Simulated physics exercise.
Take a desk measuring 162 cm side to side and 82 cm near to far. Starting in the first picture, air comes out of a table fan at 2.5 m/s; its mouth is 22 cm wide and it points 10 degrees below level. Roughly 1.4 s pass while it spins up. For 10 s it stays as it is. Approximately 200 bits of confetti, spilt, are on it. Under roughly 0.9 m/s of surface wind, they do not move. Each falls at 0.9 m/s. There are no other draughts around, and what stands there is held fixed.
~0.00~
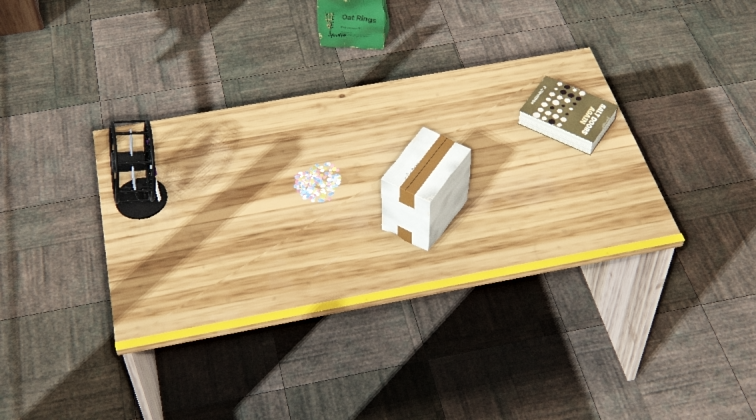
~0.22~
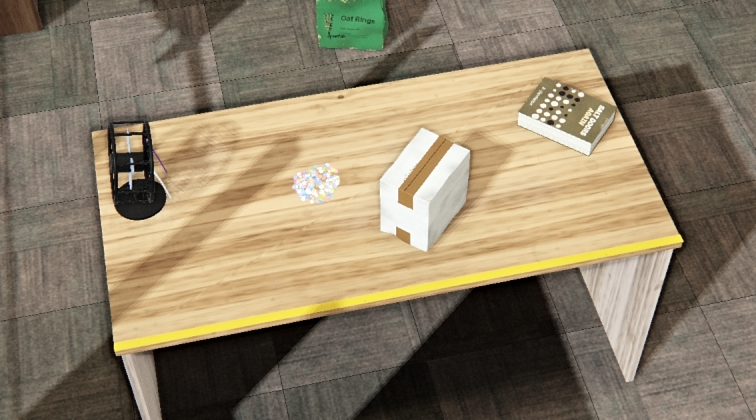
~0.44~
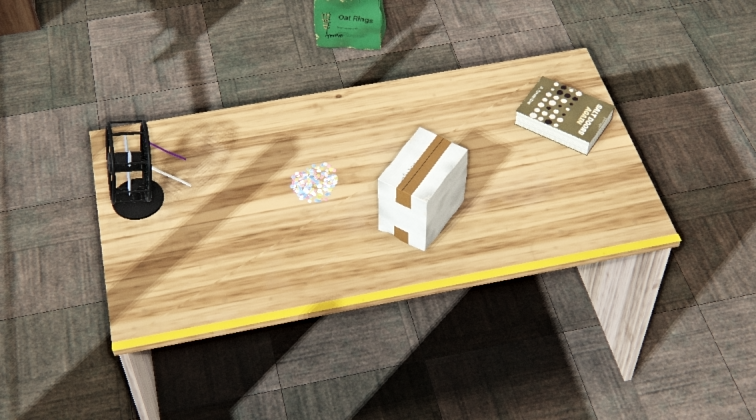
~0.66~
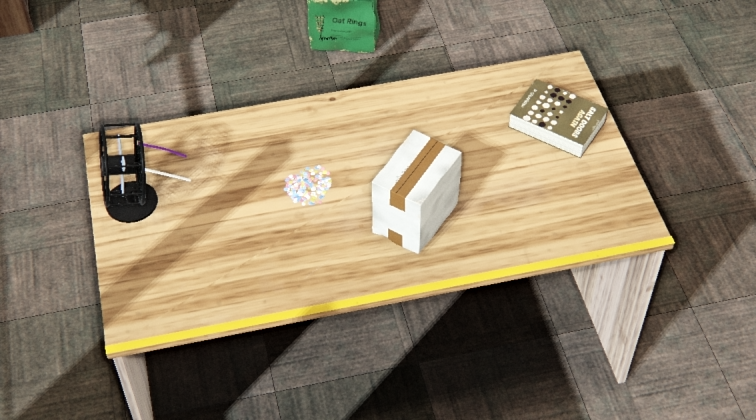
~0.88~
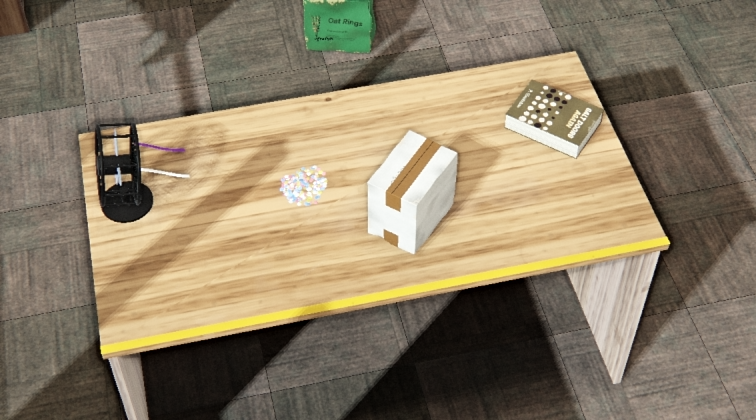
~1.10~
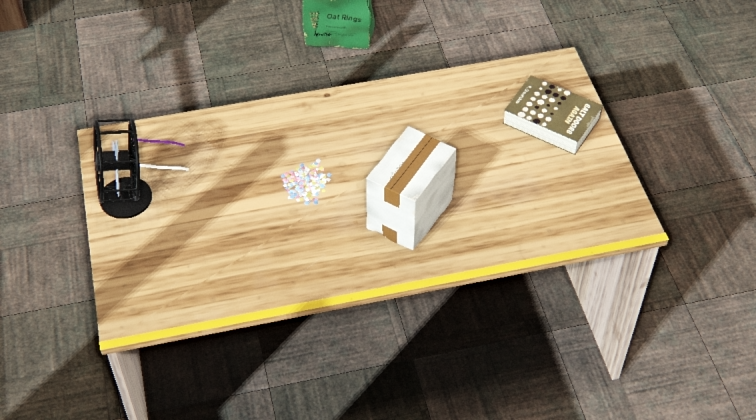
A wooden desk holding a black table fan, pale confetti, a white box and a book, with some confetti shifting slightly late on.
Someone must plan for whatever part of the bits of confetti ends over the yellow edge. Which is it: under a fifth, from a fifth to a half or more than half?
The share left there is shy of one fifth.
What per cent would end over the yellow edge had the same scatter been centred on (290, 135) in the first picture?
Share at the end: Near 0 %.
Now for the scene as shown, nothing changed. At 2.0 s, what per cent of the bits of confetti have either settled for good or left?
About 4 %.
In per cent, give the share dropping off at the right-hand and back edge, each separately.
I'd say near 40 percent right-hand and close to 2 percent back.
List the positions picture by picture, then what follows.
In the first frame, the middle of the bits of confetti is near (318, 181), none has stirred yet and the mouth of the table fan is at (132, 161).
In the second frame, the middle of the bits of confetti is near (317, 182), none has stirred yet and the yellow edge is centred on (408, 295).
In the third frame, the middle of the bits of confetti is near (315, 181), none has stirred yet, the top of a box is at (423, 164) and the top of a book is at (565, 108).
In the fourth frame, the middle of the bits of confetti is near (309, 184) and none has stirred yet.
In the fifth frame, the middle of the bits of confetti is near (305, 184) and none has stirred yet.
In the sixth frame, the middle of the bits of confetti is near (306, 181), the farthest in sight from the table fan is at (329, 175) and about 25 % have left their places.
After 2.0 s, 5 % are over the yellow edge; the middle of those still in play is near (553, 174); 4 % have settled or left.
After 3.2 s, 6 % are over the yellow edge; the middle of those still in play is near (572, 196); 51 % have settled or left.
After 5.5 s, 6 % are over the yellow edge; the middle of those still in play is near (572, 196); 70 % have settled or left.
After 10.0 s, at the end, 6 % are over the yellow edge; the middle of those still in play is near (572, 196).
